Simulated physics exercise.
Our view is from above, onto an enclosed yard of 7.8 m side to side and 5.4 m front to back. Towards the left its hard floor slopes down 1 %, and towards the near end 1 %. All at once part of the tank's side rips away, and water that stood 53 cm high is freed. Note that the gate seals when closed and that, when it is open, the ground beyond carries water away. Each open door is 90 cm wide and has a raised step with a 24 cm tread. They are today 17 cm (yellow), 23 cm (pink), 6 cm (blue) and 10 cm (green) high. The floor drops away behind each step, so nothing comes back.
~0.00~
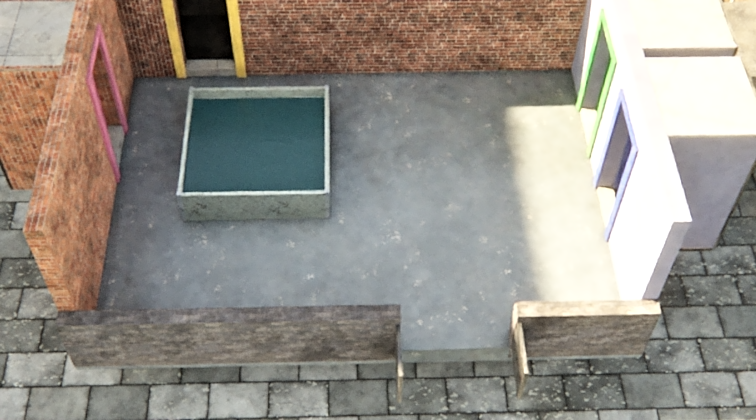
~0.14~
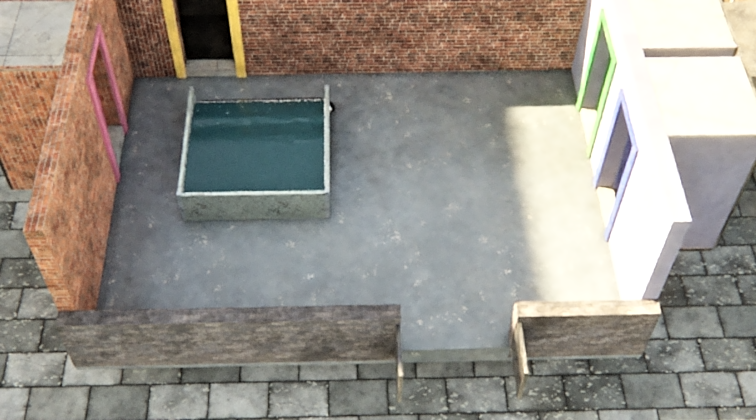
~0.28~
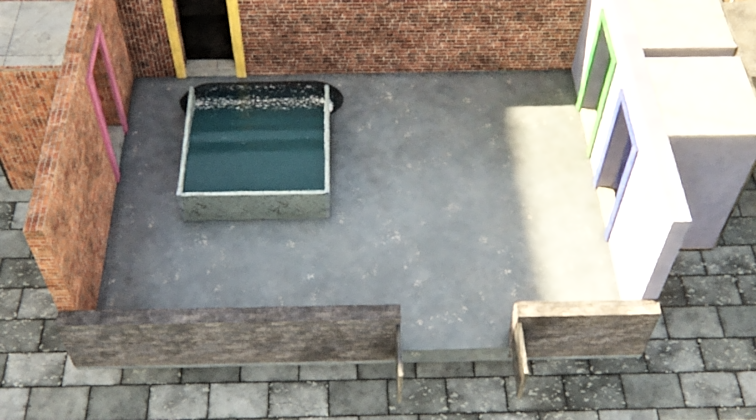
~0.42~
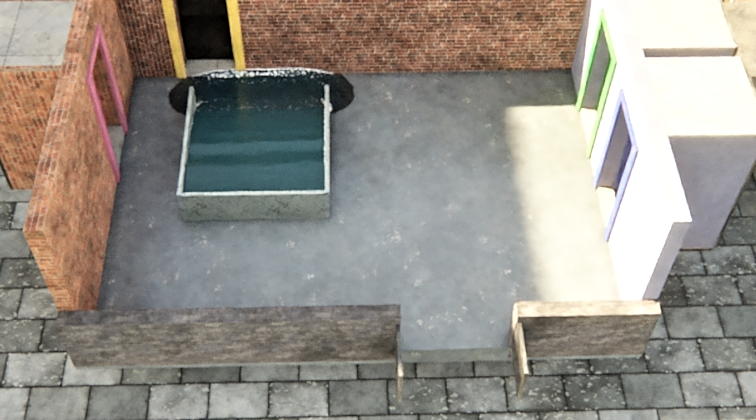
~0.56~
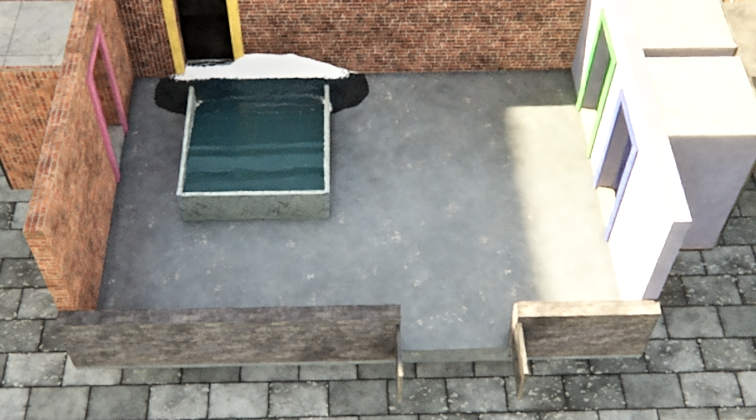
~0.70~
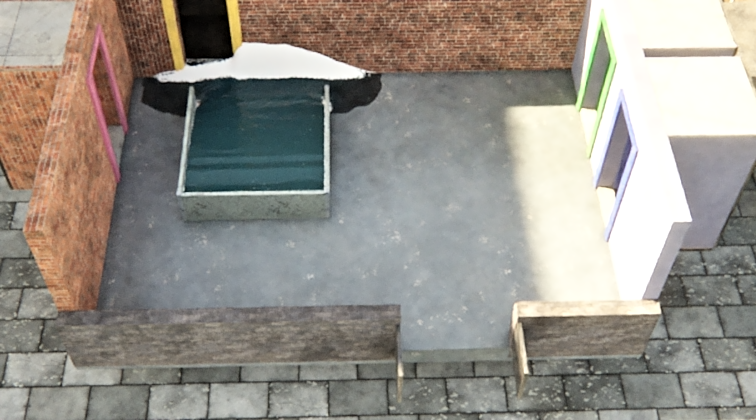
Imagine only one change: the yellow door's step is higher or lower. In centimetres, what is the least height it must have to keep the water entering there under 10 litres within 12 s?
34 cm.
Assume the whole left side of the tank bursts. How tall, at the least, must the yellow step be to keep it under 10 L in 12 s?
Then 14.0 cm.
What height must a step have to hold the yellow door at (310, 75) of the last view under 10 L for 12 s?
You'd want it roughly 33 cm high.
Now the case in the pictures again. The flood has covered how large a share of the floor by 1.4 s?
10 %.
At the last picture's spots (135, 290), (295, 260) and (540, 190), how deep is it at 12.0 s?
Roughly 9, 5 and 2 centimetres.
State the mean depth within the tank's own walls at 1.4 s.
I'd put it near 31 cm.
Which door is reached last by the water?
The blue one.
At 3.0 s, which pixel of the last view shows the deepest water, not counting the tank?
Around (134, 84).
After 1.4 s water covers 10 % of the floor, deepest (39 cm) near (256, 96); 35 cm at the yellow door, 56 litres in over its 17 cm step.
After 3.0 s water covers 45 % of the floor, deepest (32 cm) near (134, 84); 22 cm at the yellow door, 161 litres in over its 17 cm step.
After 12.0 s water covers 100 % of the floor, deepest (11 cm) near (91, 343); 7 cm at the yellow door, 170 litres in over its 17 cm step.
At the yellow door as built, the water arrived by 0.5 s and peaked near 36 cm at 0.7 s.
With a step of 29 cm, 34 litres would have come in within the 12 s; with 39 cm, 1 litre. So under 10 litres takes about 34 cm.
